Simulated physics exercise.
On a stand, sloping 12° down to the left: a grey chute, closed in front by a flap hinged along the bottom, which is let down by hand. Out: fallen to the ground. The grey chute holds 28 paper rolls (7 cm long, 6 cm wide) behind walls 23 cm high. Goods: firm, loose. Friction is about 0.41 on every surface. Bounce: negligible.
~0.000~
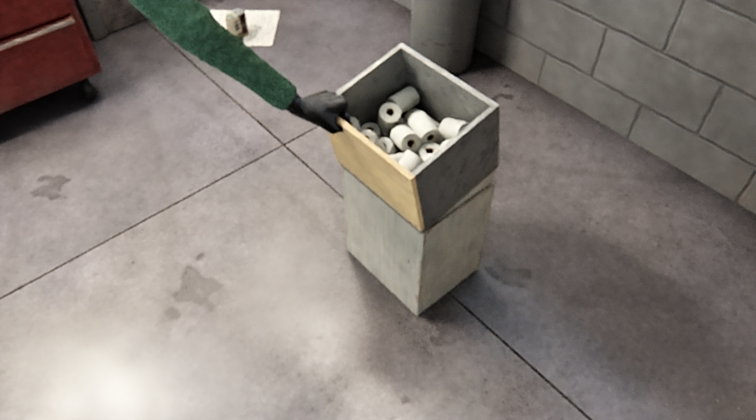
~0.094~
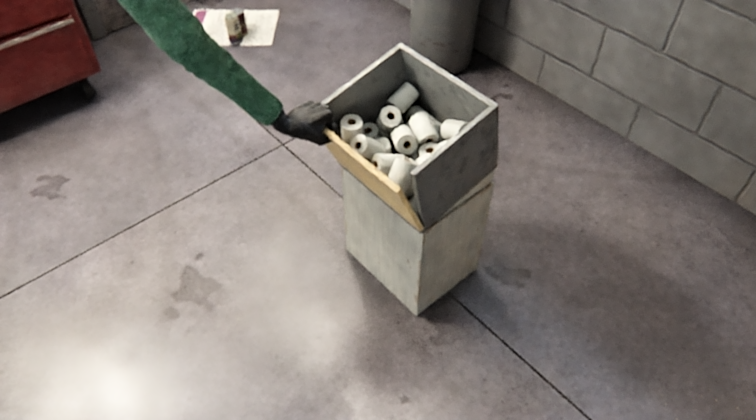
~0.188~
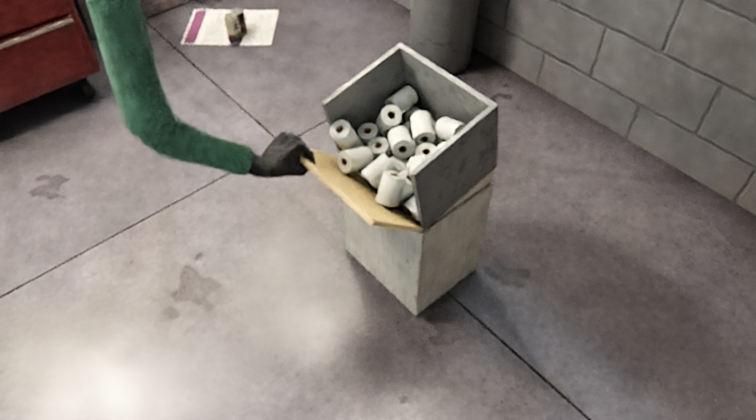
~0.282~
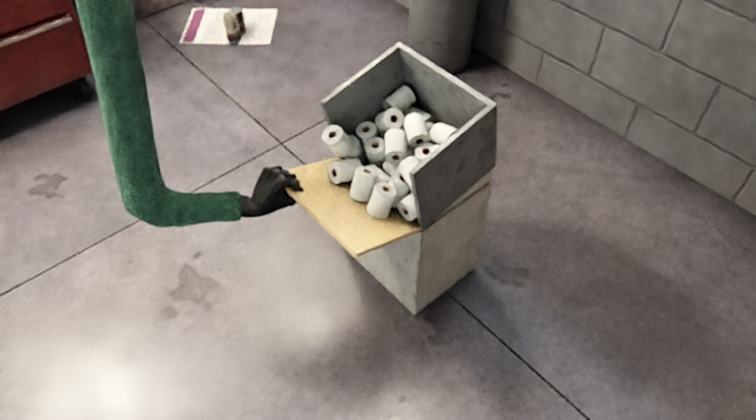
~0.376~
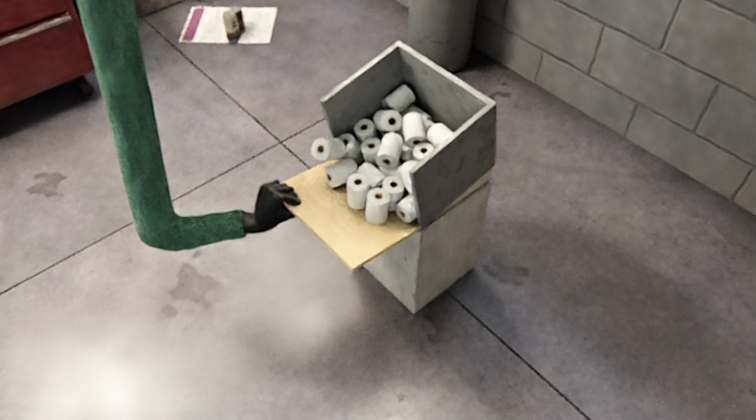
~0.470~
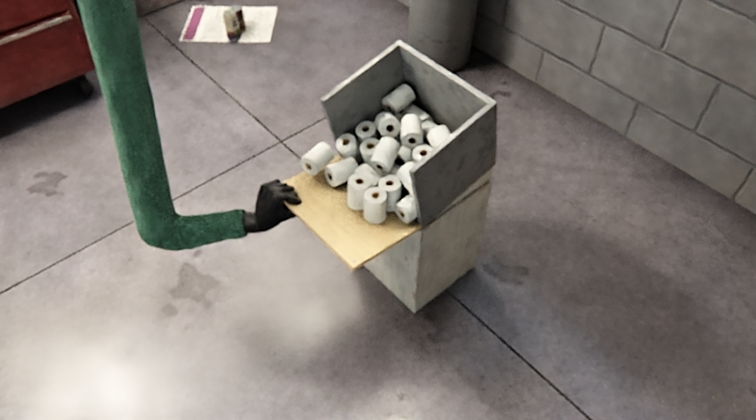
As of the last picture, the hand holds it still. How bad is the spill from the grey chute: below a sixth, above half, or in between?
Honestly, fewer than a sixth comes out.
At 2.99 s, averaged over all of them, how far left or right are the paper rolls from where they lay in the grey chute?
About 6 cm left.
After 0.87 s, the grey chute is down by 1 of 28.
After 1.38 s, the grey chute is down by 1 of 28.
After 2.08 s, the grey chute is down by 1 of 28.
When it is over (at 2.99 s), the grey chute is down by 1 of 28. Asked share, 1 of 28, 4 per cent.
